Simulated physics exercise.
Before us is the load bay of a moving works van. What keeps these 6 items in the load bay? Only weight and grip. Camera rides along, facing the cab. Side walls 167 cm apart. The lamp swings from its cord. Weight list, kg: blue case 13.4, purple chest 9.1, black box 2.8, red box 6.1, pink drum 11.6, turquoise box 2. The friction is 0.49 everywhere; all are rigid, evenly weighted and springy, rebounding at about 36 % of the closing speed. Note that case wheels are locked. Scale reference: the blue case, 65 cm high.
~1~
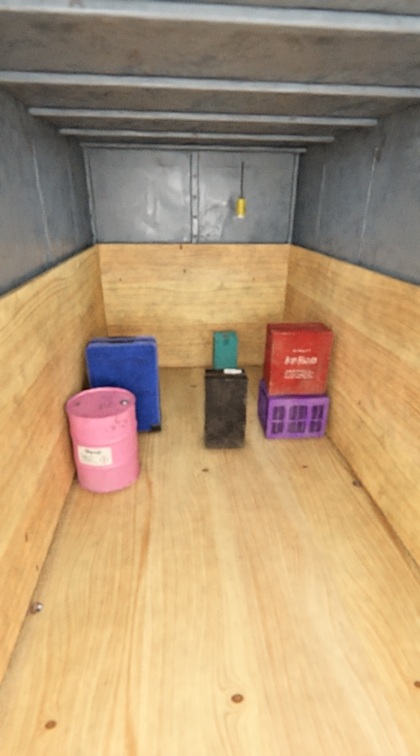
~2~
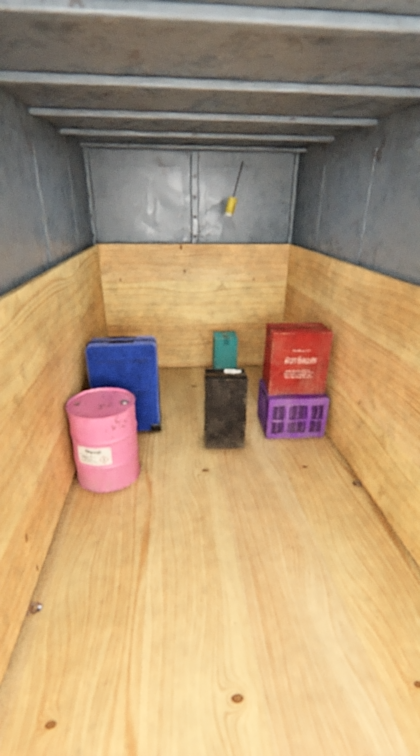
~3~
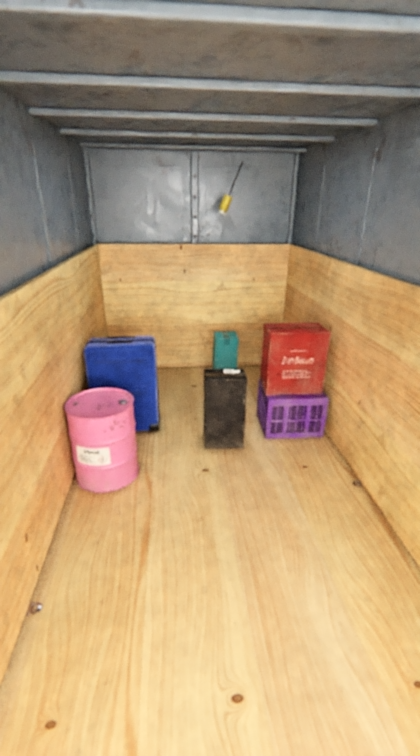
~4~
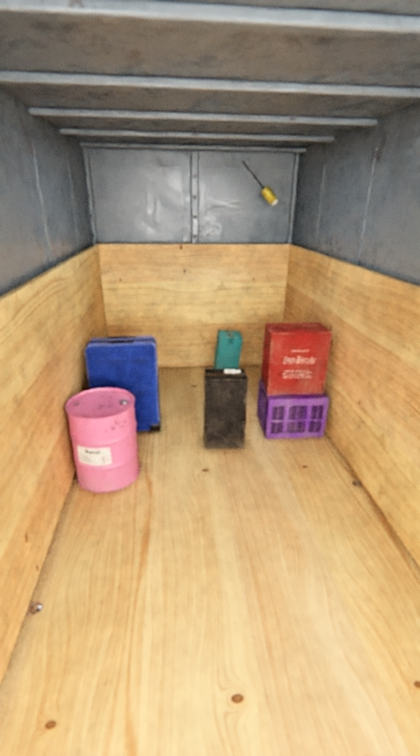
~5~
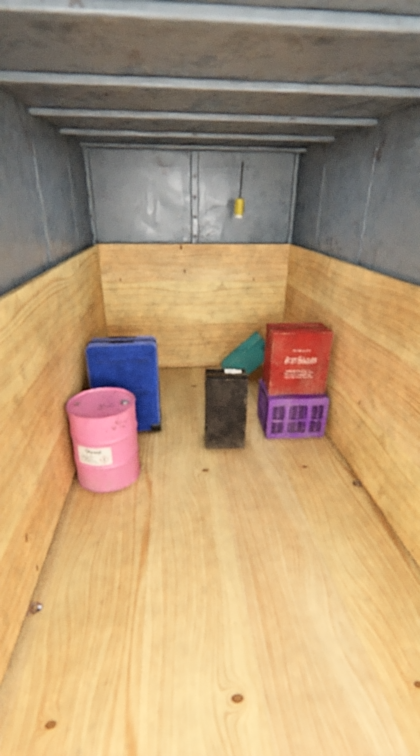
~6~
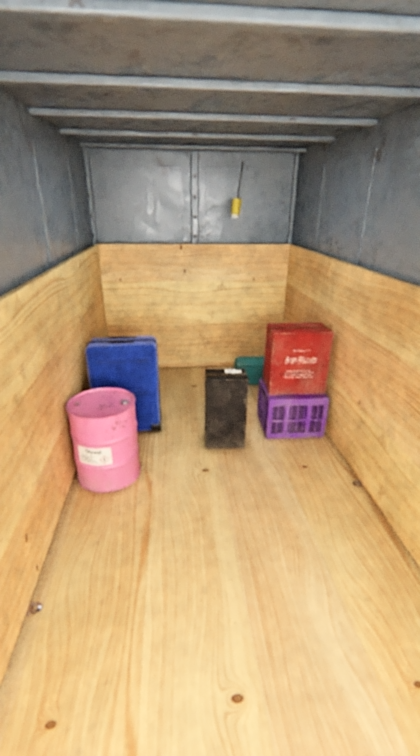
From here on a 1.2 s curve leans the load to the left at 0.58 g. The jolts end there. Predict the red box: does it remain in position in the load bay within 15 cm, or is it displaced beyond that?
It is displaced.
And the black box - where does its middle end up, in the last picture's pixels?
Its centre ends close to (126, 428) in the last view.
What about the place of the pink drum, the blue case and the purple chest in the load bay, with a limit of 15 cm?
Well, the pink drum remains where it was; the blue case remains where it was; and the purple chest winds up somewhere else.
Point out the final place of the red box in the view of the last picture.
The resting point is around (192, 406).
Then, 0.80 s past the last view, force 0.58 g left; red box shifted 18 cm near (269, 359); turquoise box on its side; black box shifted 12 cm.
Then, 1.10 s past the last view, force 0.46 g left; red box at 13° to upright near (227, 360); turquoise box on its side; black box at 6° to upright.
Then, 1.50 s past the last view, smooth; red box now down from where it sat; black box at 61° to upright; turquoise box on its side.
Finally, down from where it sat, red box; on their side or leaning hard in the load bay, black box and turquoise box; not toppled but over 15 cm from the start, purple chest; the other 2 still in place (within 15 cm). In the last view, red box near (192, 406).
